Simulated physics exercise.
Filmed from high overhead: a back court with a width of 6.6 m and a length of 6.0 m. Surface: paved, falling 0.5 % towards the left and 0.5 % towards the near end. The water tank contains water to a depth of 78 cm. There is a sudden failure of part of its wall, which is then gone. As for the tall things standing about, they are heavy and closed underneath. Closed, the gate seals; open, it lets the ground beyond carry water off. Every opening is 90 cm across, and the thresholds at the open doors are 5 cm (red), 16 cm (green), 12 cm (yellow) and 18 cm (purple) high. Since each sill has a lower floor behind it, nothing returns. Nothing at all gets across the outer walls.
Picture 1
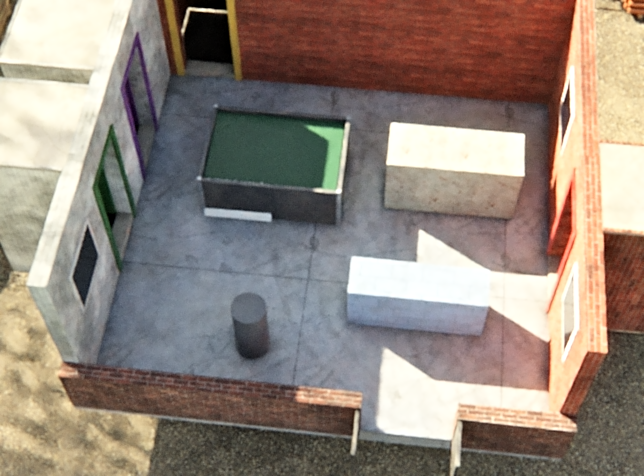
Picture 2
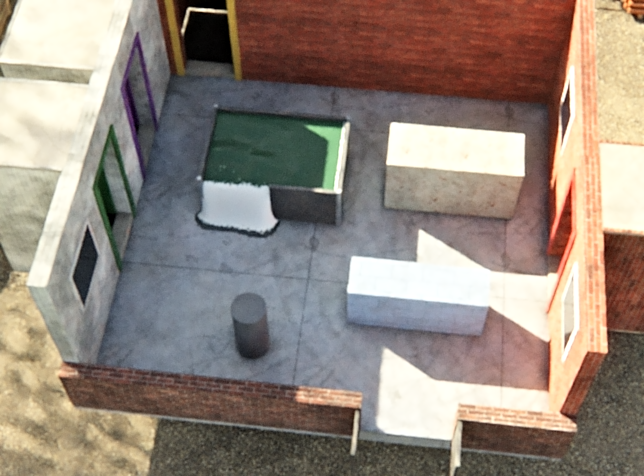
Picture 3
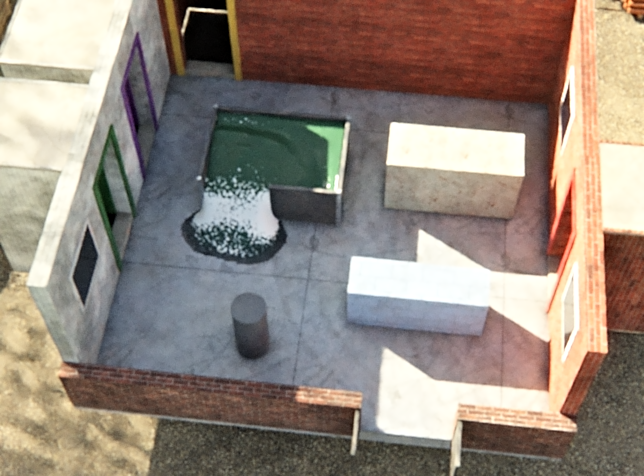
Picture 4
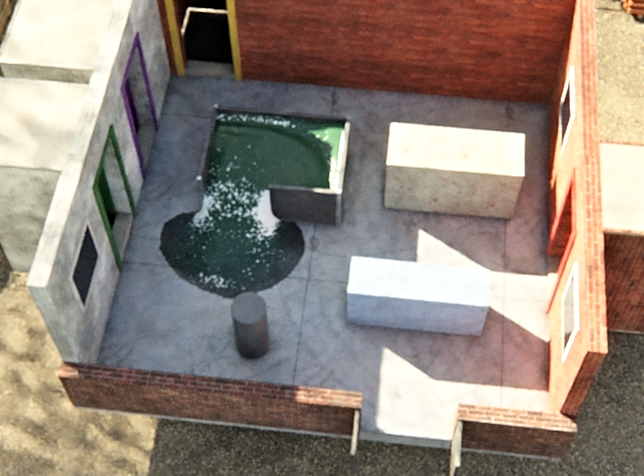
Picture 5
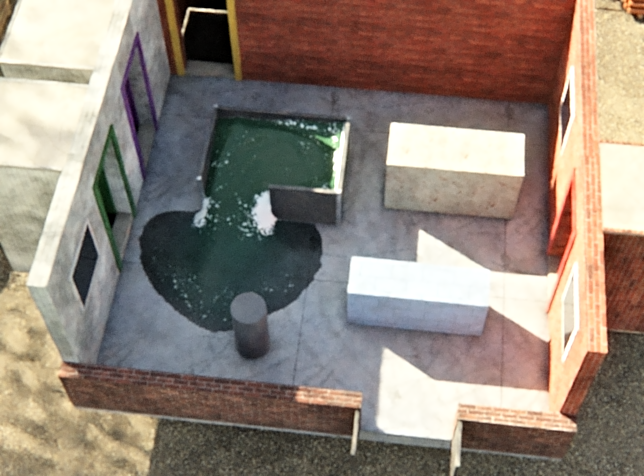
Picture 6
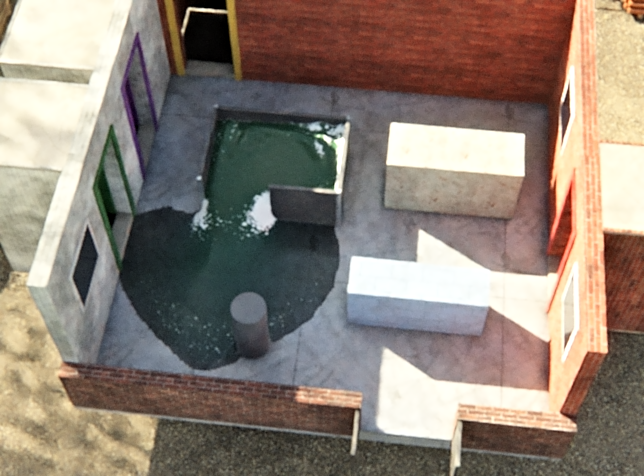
Dark green water bursts through the tank's front wall and spreads around the grey cylinder.
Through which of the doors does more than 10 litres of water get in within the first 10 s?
As I see it, the red door never breaches the limit. The green door never breaches the limit. The yellow door never breaches the limit. The purple door never breaches the limit.
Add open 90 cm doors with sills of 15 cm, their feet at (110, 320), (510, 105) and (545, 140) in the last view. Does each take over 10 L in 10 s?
So, in the order given, it's beyond the mark, then shy of the mark, then shy of the mark.
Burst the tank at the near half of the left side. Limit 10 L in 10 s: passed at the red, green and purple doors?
Here's how it goes: Red falls short, green exceeds it, purple exceeds it.
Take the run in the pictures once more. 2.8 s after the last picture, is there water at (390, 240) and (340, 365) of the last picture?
I'd say spared, then drenched.
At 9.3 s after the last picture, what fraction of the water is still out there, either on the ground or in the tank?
Remaining: Roughly 86 %.
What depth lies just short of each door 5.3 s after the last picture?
Depth readings (cm): Red = 5; green = 11; yellow = 11; purple = 3.
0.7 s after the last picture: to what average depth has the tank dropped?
Some 45 cm on average.
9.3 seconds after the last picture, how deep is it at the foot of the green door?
Roughly 7.0 centimetres.
Then, 0.7 s after the last picture water covers 30 % of the floor and is deepest (55 cm) near (91, 386); red door not reached, green door 15 cm at the sill, 0 L in, yellow door not reached, purple door not reached.
Then, 1.5 s after the last picture water covers 35 % of the floor and is deepest (46 cm) near (128, 390); red door not reached, green door 10 cm at the sill, 2 L in, yellow door not reached, purple door not reached.
Then, 2.8 s after the last picture water covers 45 % of the floor and is deepest (27 cm) near (226, 332); red door not reached, green door 14 cm at the sill, 3 L in, yellow door not reached, purple door 1 cm at the sill, 0 L in.
Then, 5.3 s after the last picture water covers 75 % of the floor and is deepest (18 cm) near (465, 401); red door 5 cm at the sill, 0 L in, green door 11 cm at the sill, 4 L in, yellow door 11 cm at the sill, 0 L in, purple door 3 cm at the sill, 0 L in.
Then, 9.3 s after the last picture water covers 95 % of the floor and is deepest (12 cm) near (541, 433); red door 4 cm at the sill, 1 L in, green door 7 cm at the sill, 4 L in, yellow door 6 cm at the sill, 0 L in, purple door 5 cm at the sill, 0 L in.
